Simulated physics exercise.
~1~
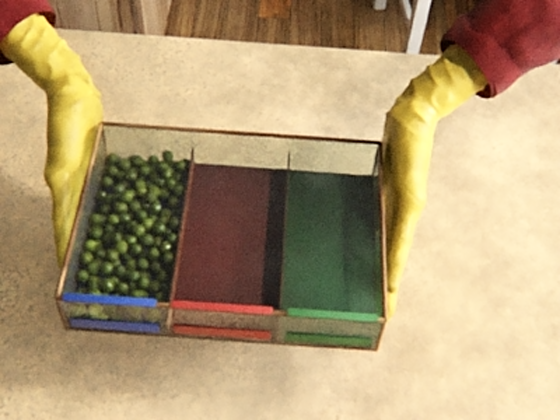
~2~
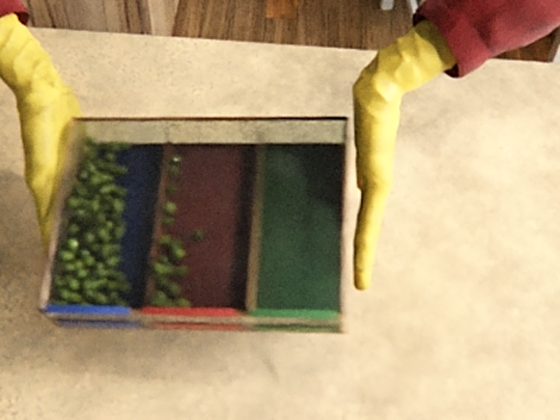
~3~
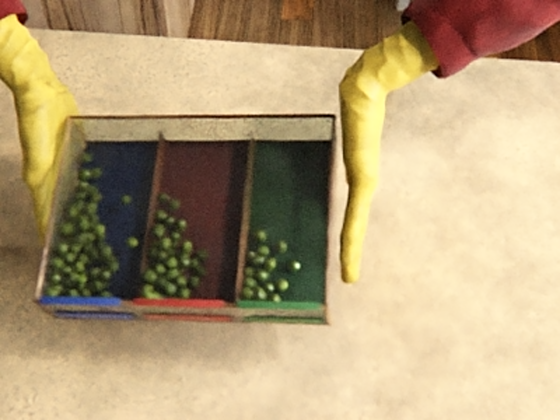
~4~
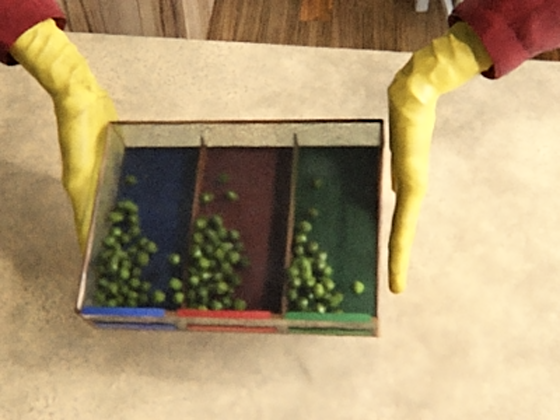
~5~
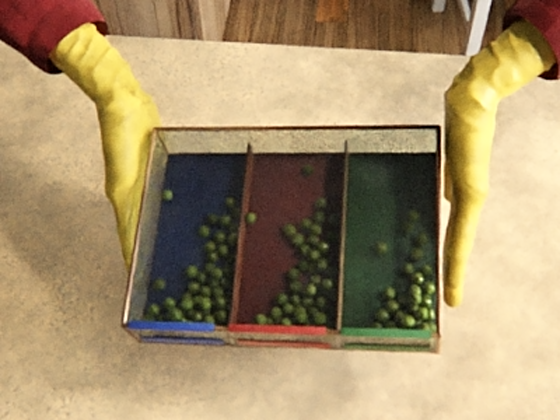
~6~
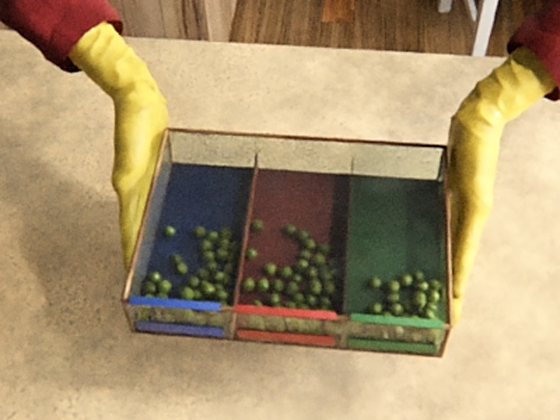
A shallow clear box holding many small green olives is held between two yellow-gloved hands with dark red sleeves, seen from above over a pale beige tabletop. Its three compartments are blue on the left, red in the middle and green on the right, and at first the olives fill the blue one. The hands move the box left and tilt it, and olives spill across the partitions into red, then green. The box then swings back right while the olives shift and gather toward the near edge. Finally it tips back, with olives resting in all three compartments, fewest in green.
